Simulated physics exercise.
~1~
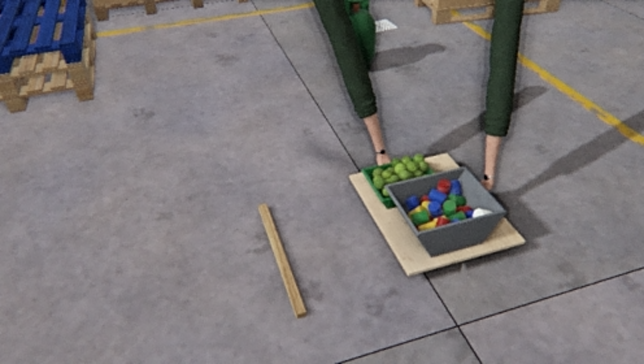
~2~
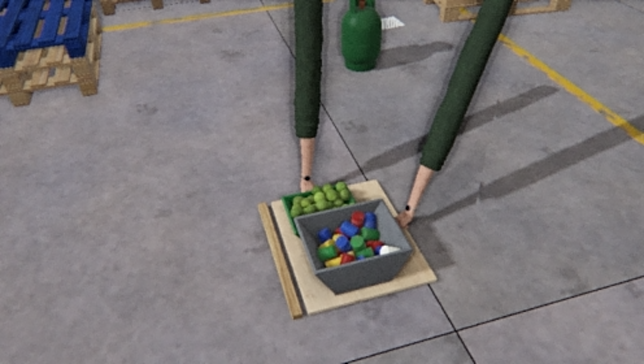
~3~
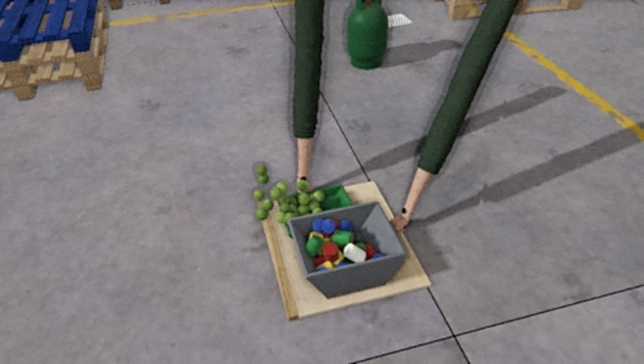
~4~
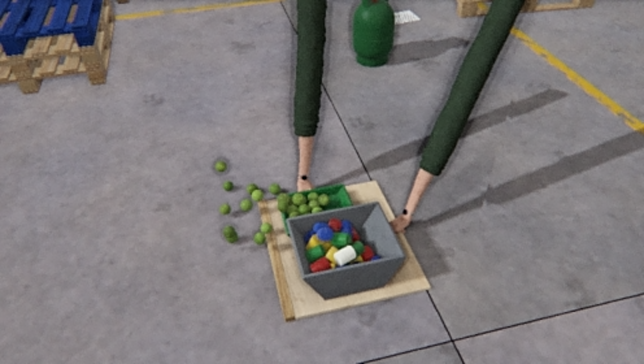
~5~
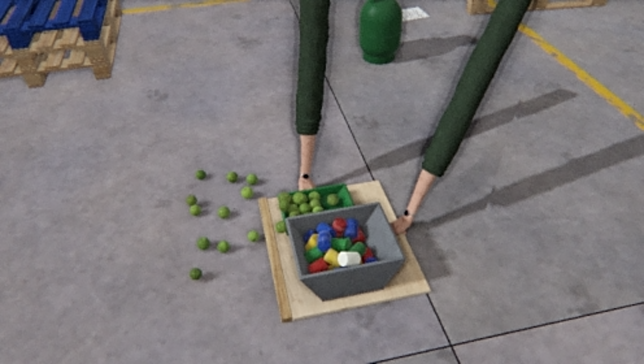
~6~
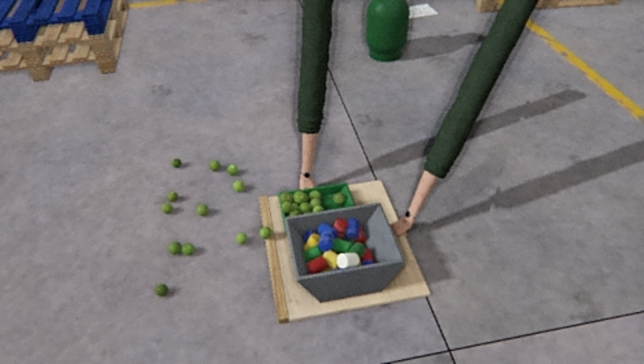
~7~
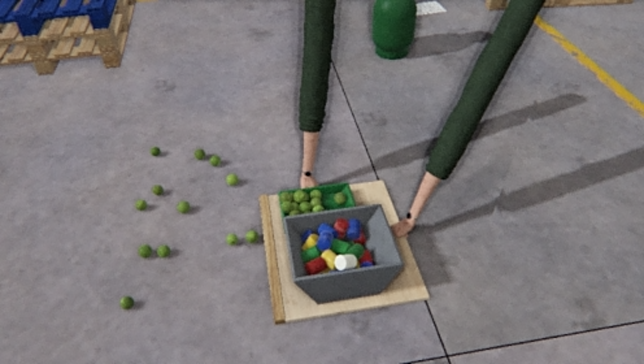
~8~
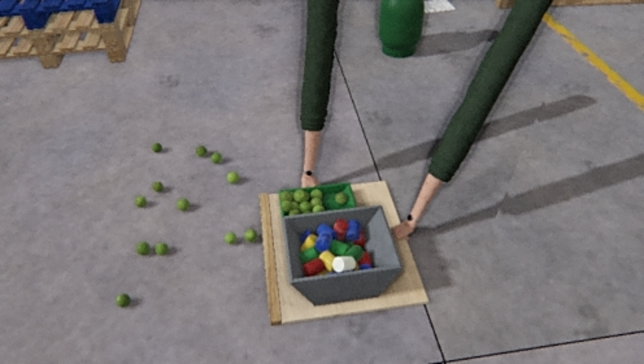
Two arms in green sleeves slid a board carrying a grey crate of colourful pieces and a green crate of apples left against a wooden strip, and several apples spilled leftward and rolled across the floor, while the grey crate kept its load.
